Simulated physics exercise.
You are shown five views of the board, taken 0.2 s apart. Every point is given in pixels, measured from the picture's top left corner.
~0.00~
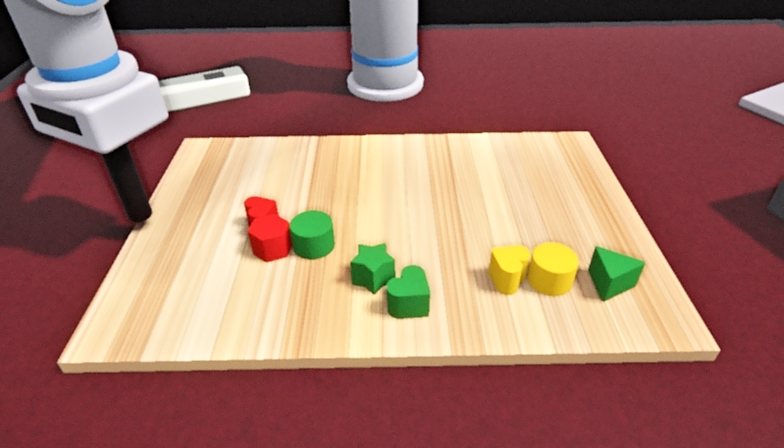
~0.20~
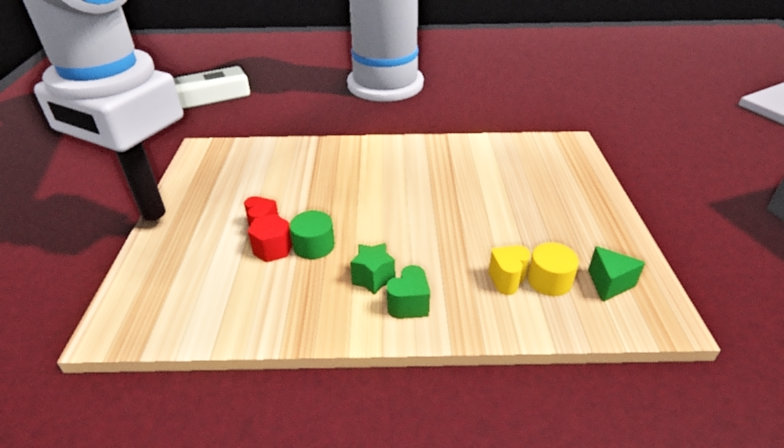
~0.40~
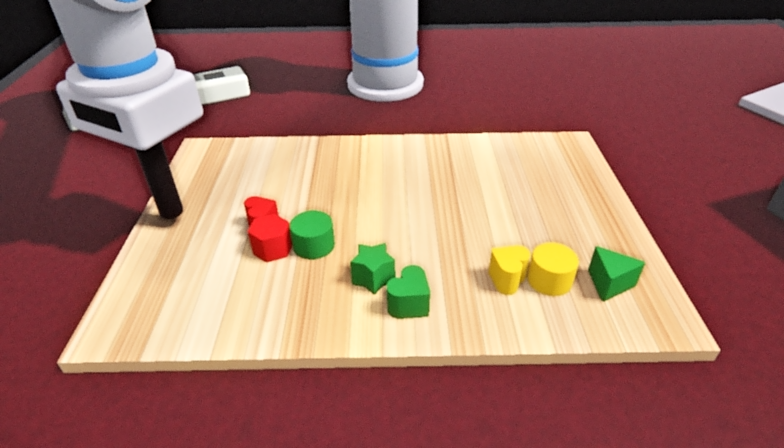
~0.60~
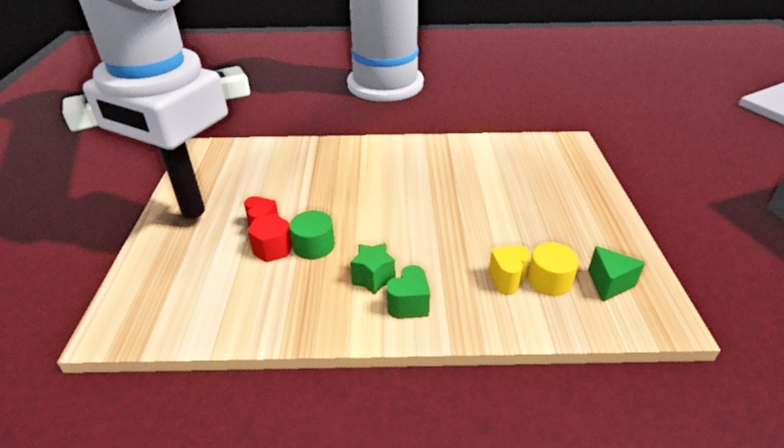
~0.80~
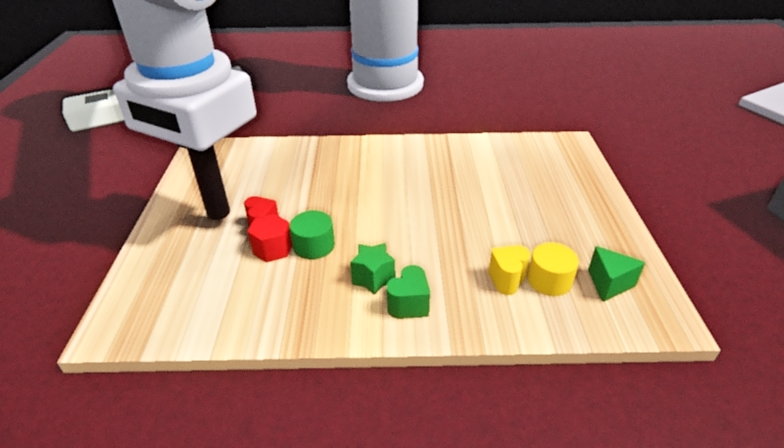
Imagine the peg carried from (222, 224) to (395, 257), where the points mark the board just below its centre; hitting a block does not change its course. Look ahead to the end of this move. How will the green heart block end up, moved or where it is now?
It is moved from its place.
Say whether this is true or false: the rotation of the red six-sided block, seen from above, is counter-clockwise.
False.
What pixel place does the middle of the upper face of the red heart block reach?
Its top middle will sit at (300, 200).
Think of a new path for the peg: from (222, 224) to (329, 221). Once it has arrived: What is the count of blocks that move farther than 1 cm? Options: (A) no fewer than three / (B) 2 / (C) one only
The answer is B.
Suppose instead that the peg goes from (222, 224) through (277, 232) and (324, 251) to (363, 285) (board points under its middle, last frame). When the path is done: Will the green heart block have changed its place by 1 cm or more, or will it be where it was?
Once the path ends, it is somewhere new.
On the path given first. One third of the way, peg at (275, 225); red heart block at (291, 201), turned 20° anticlockwise; red six-sided block at (269, 231).
Two thirds of the way, peg at (334, 236); red heart block at (300, 200), turned 55° anticlockwise; red six-sided block at (272, 234), turned 30° clockwise; green disc at (357, 237).
At the end, peg at (395, 247); red heart block at (300, 200), turned 55° anticlockwise; red six-sided block at (272, 234), turned 30° clockwise; green disc at (396, 258); green heart block at (428, 298).
